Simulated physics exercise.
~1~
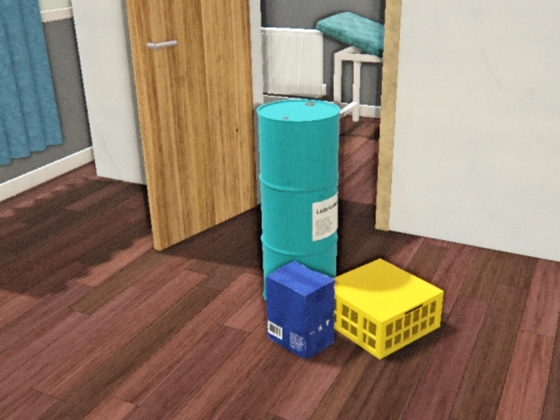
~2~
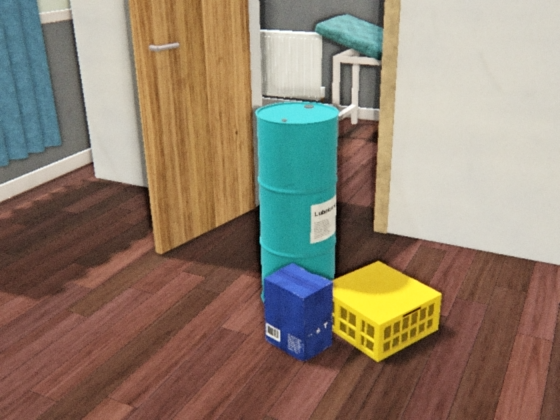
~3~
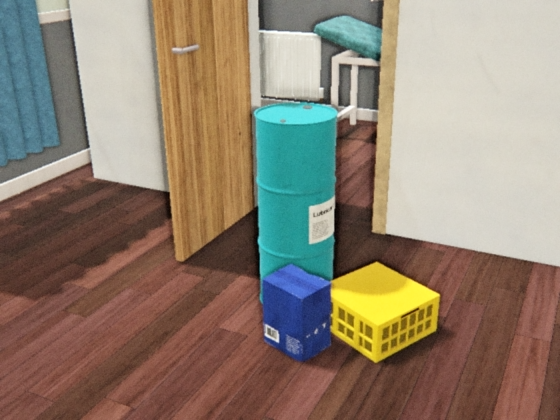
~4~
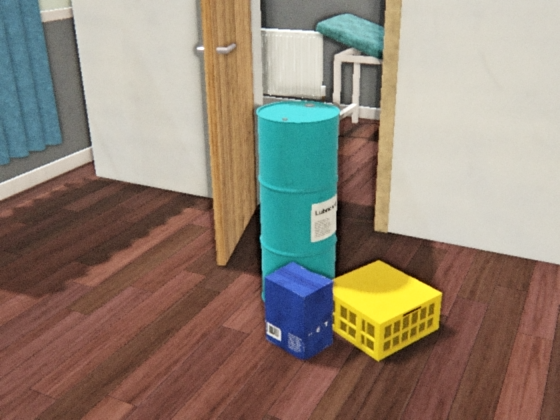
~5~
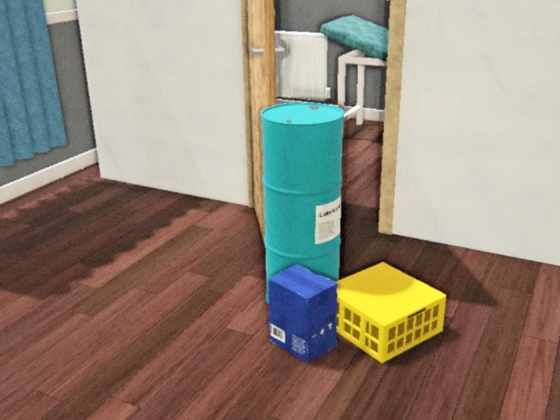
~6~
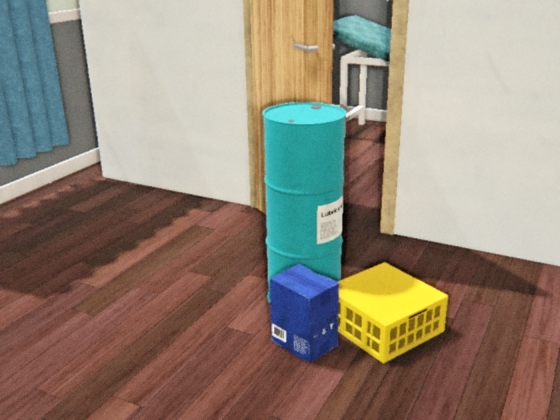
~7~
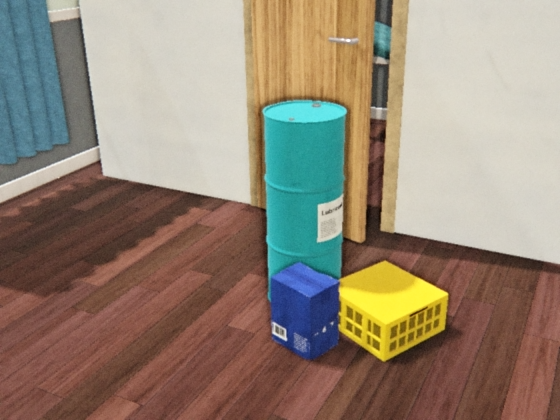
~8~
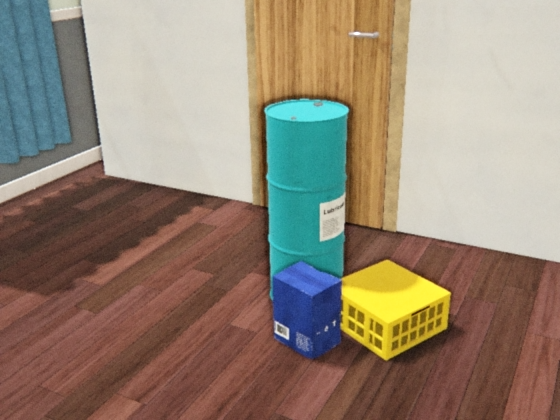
A wooden door swings shut behind a turquoise drum, a blue box and a yellow crate.
